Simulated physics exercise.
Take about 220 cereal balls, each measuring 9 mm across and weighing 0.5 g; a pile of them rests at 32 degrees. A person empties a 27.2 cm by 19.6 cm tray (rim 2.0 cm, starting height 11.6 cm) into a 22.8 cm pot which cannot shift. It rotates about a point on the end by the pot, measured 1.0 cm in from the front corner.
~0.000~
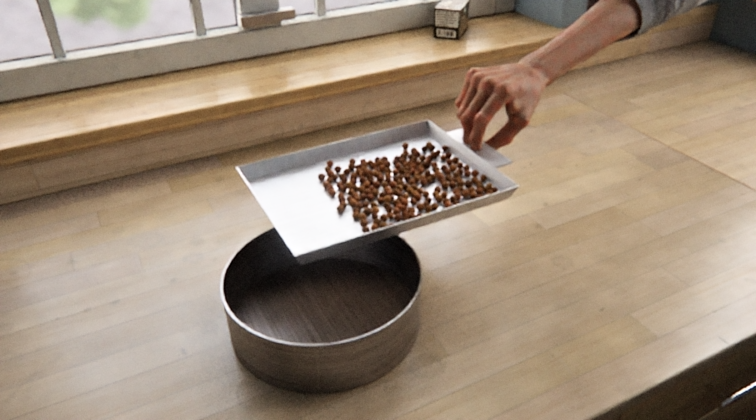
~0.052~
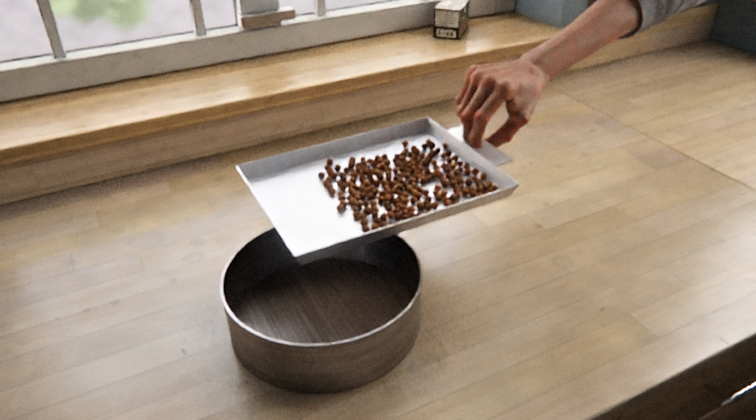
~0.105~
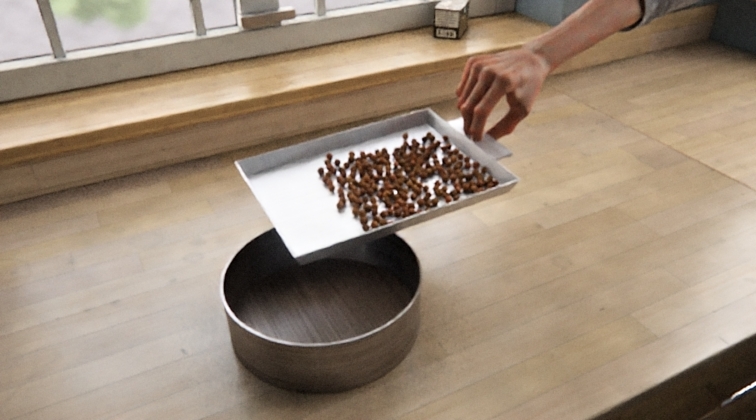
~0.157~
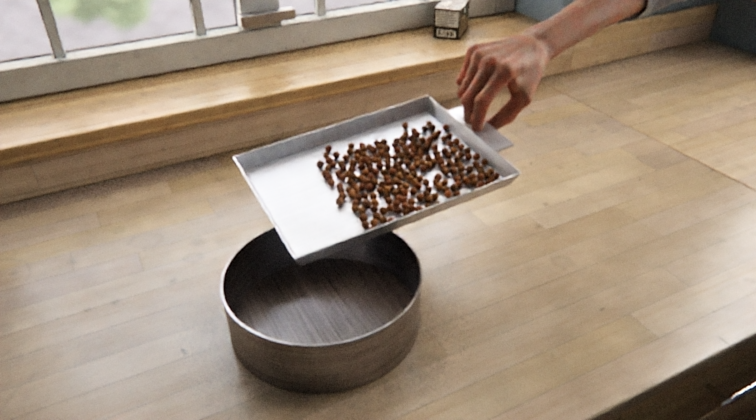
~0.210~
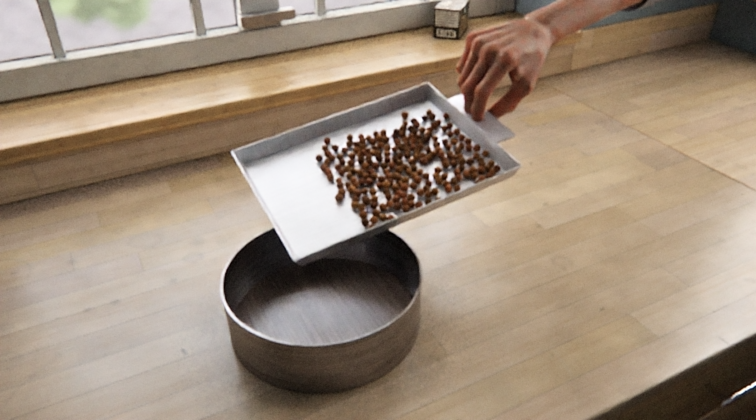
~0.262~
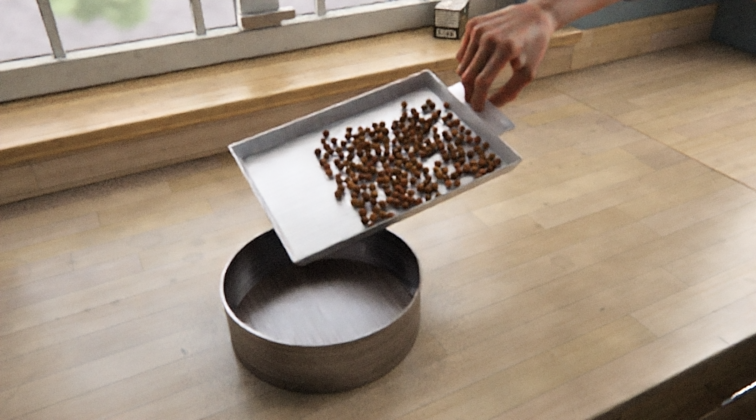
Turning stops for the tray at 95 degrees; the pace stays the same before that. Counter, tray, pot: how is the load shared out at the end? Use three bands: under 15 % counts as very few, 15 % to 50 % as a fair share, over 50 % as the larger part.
Counter: Very few; tray: Very few; pot: The larger part.
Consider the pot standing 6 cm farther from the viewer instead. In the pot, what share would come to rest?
0 per cent.
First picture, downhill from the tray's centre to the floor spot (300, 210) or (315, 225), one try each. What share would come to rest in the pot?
First try: Around 65 percent; second try: Around 95 percent.
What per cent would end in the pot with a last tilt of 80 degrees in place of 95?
In that case, near 95 percent.
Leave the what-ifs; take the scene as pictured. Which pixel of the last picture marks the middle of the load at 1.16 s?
Expected load position: Near (320, 245).
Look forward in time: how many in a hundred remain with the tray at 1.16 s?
Estimate: Near 80 in a hundred.
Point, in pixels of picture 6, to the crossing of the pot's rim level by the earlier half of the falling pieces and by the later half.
First near (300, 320), then at (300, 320).
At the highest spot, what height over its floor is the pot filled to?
About 3.0 centimetres.
After 0.80 s, tilt 53 degrees; the tray holds 100 %, the pot 0 %.
After 1.16 s, tilt 78 degrees; the tray holds 80 %, the pot 15 %.
After 1.60 s, tilt 95 degrees; the tray holds 0 %, the pot 100 %.
At rest (2.1 s), counter 0 %, tray 0 %, pot 100 %.
